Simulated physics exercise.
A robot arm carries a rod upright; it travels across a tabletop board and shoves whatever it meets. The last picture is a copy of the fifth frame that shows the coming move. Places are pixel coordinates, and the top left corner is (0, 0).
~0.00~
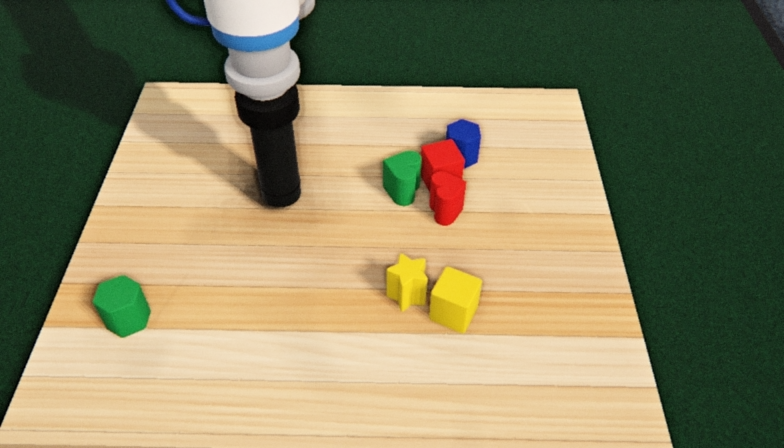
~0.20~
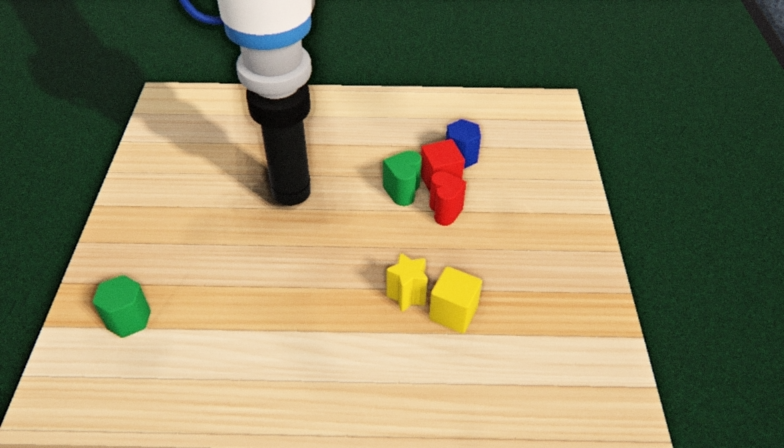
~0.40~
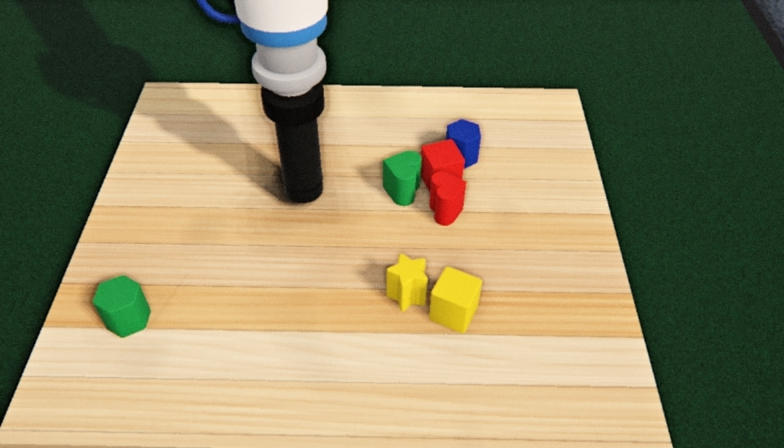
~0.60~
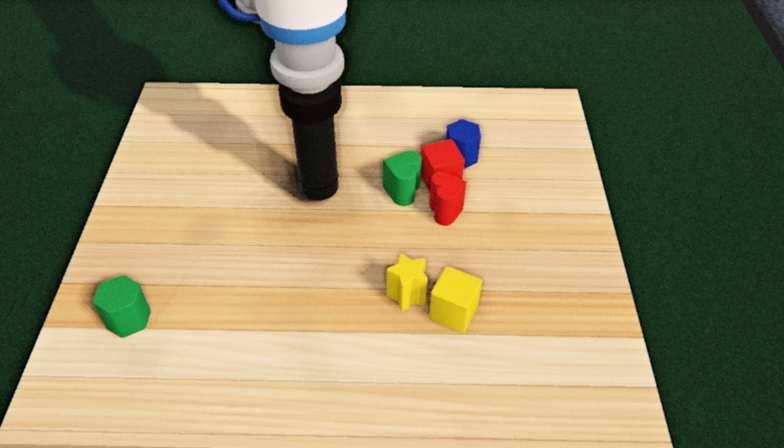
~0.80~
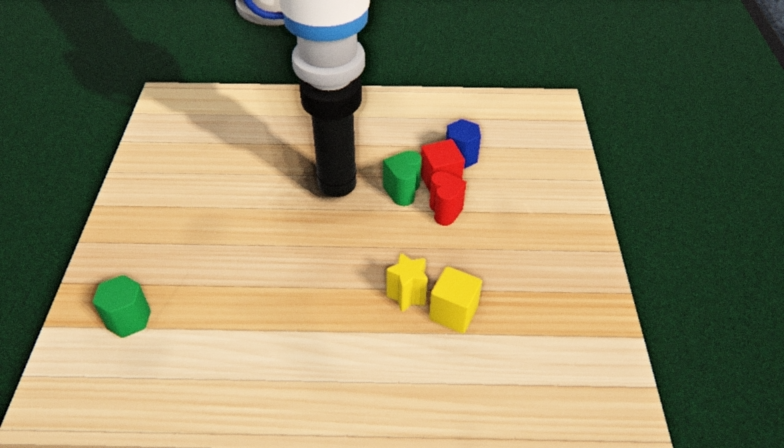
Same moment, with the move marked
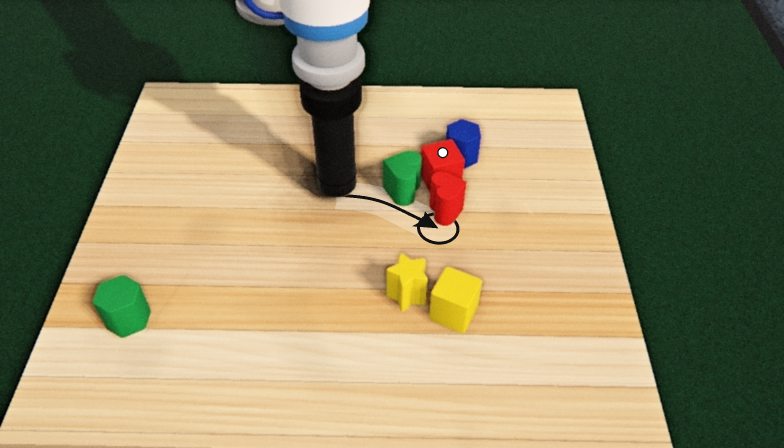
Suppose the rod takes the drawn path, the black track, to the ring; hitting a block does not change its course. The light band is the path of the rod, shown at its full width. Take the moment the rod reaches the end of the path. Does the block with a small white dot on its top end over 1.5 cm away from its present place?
The answer is no.
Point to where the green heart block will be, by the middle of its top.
The middle of its top is at (423, 163).
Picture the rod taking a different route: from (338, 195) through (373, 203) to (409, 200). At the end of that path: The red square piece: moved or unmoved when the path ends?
The answer is that it is displaced.
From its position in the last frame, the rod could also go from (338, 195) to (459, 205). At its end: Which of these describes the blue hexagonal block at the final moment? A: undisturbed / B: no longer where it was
Correct choice: B.
The line goes from (338, 195) through (374, 200) and (406, 213) to (438, 228); the dot is on the red square piece.
What follows on the original path. One third of the way, rod at (374, 189); green heart block at (407, 163).
Two thirds of the way, rod at (407, 203); green heart block at (423, 163), turned 30° anticlockwise; red square piece at (452, 150); red heart block at (453, 184), turned 20° clockwise; blue hexagonal block at (469, 127), turned 15° anticlockwise.
At the end, rod at (439, 218); green heart block at (423, 163), turned 30° anticlockwise; red square piece at (452, 150); red heart block at (465, 186), turned 25° anticlockwise; blue hexagonal block at (469, 127), turned 15° anticlockwise.
